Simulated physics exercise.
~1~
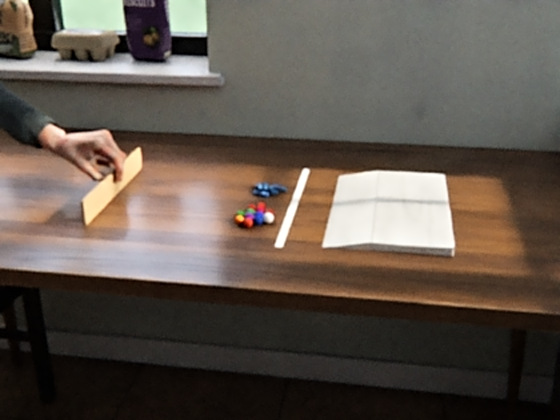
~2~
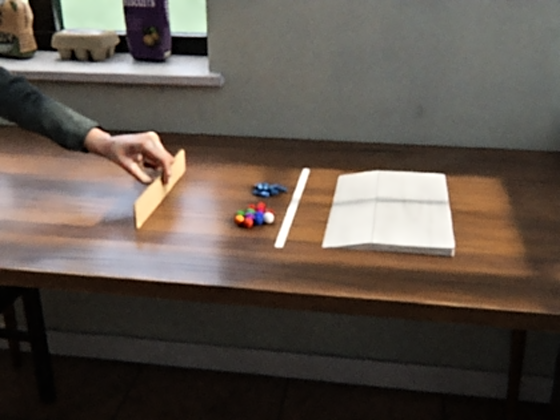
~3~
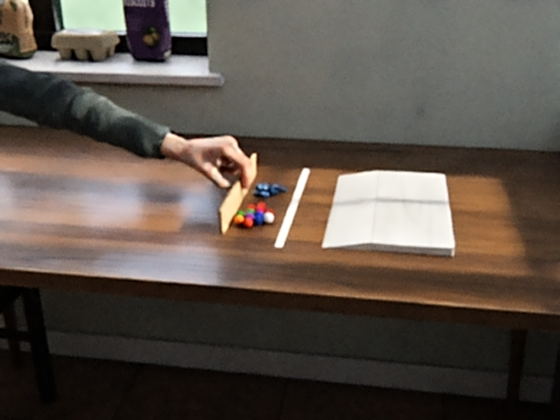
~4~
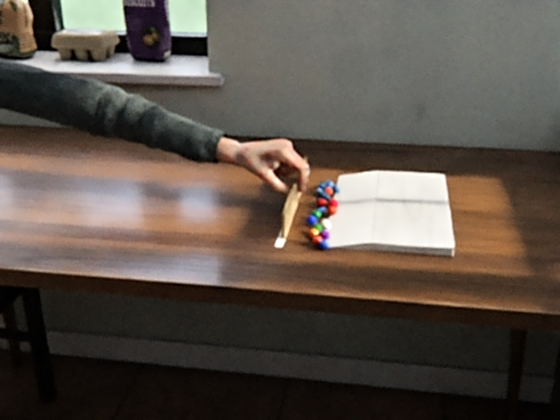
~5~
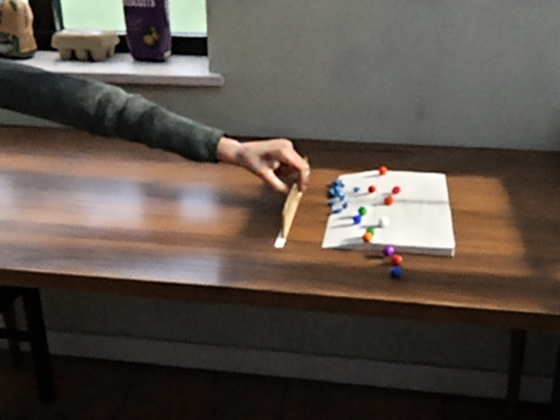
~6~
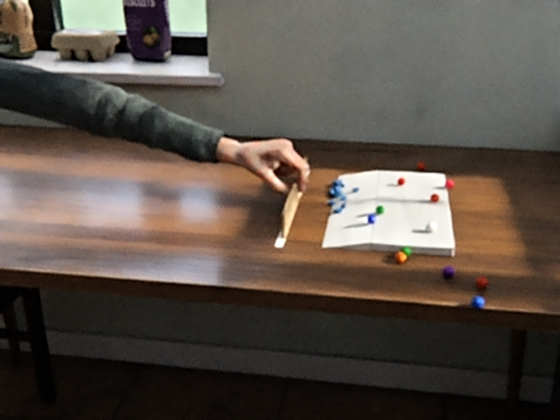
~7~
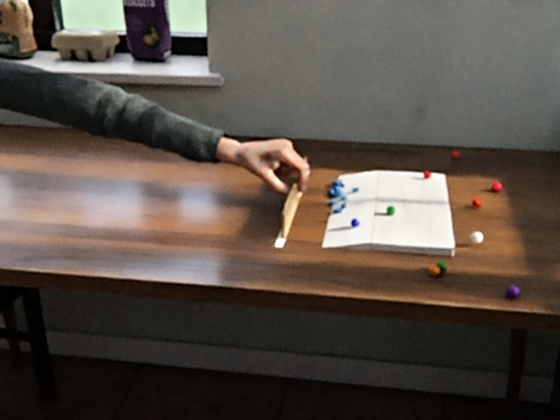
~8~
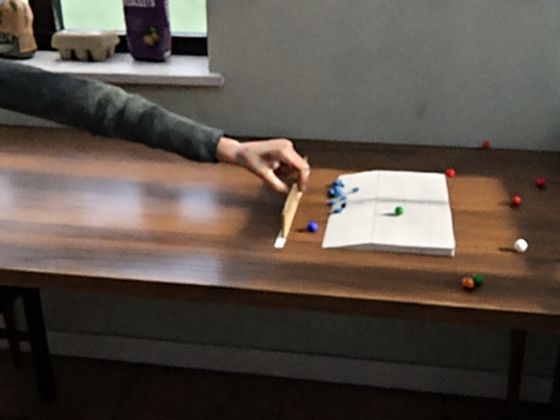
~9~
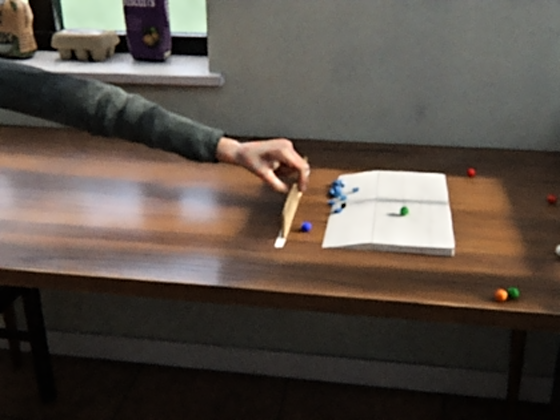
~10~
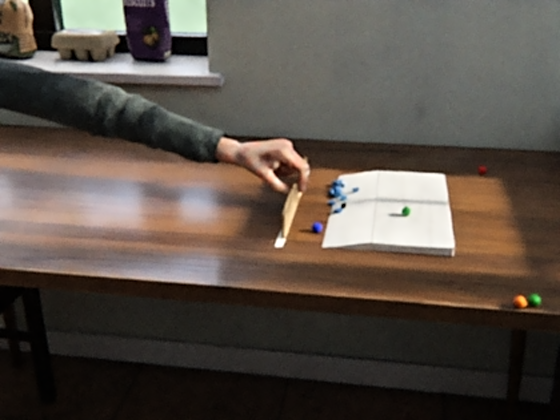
A hand slid an upright card right across a wooden table, pushing two small heaps until it stopped at a white strip; the colorful balls rolled on over the white slab and scattered, while the blue pieces stayed around its near left edge.
